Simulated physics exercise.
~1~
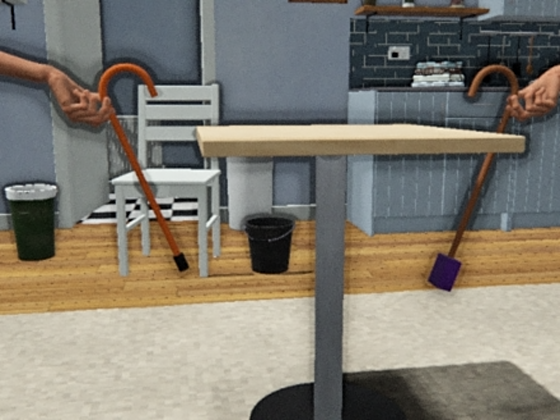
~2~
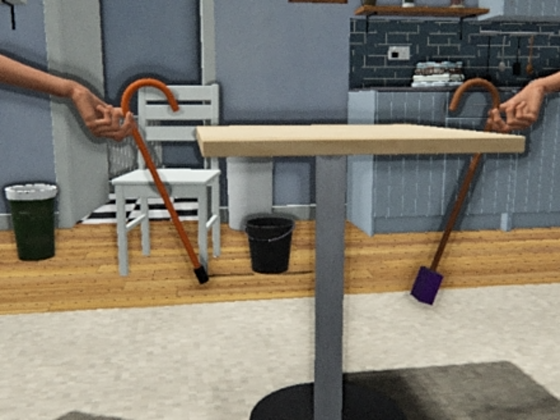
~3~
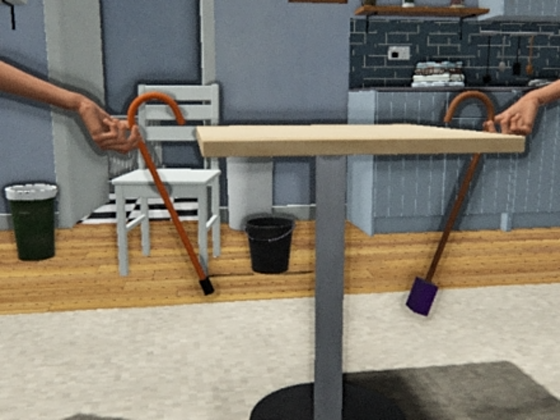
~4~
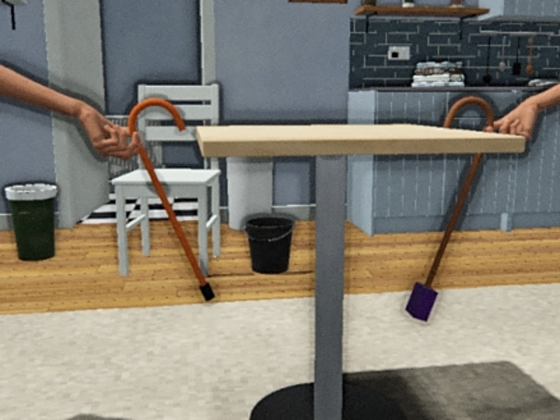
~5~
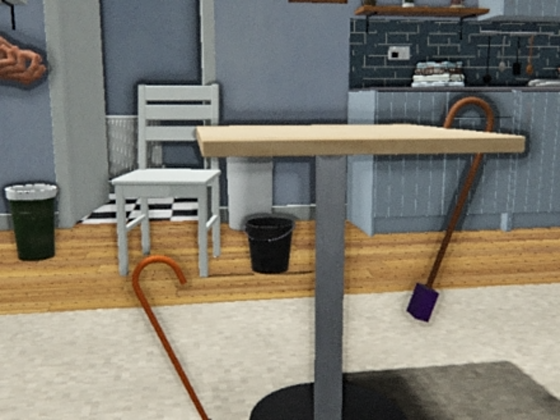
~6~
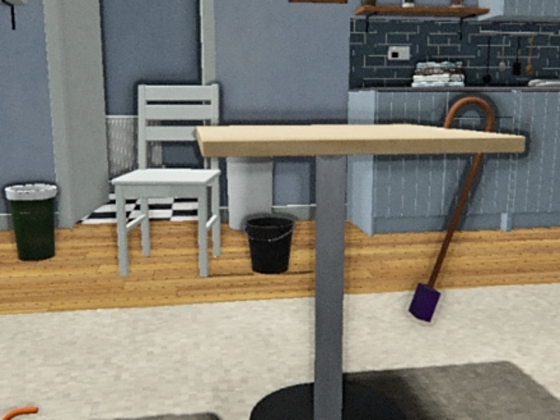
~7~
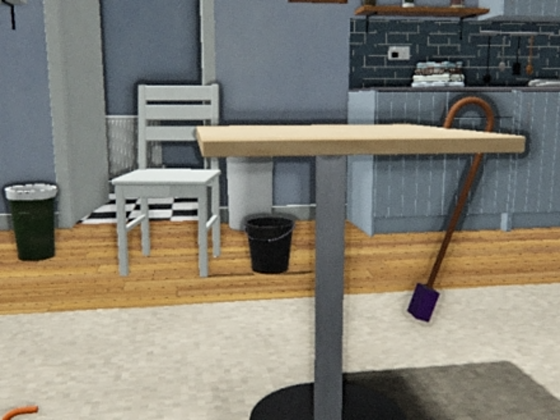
Two hands reach in from opposite sides of a small pale-topped table on a grey post, seen from a still, level view in a room with a white chair, two dark bins and a blue kitchen counter behind. The left hand holds an orange cane, the right a brown hooked handle with a purple brush end. Both move inward and lower slightly toward the table's ends. The hands then let go and withdraw. The purple brush stays hanging from the right edge, while the orange cane drops and ends at the lower left, mostly out of view.
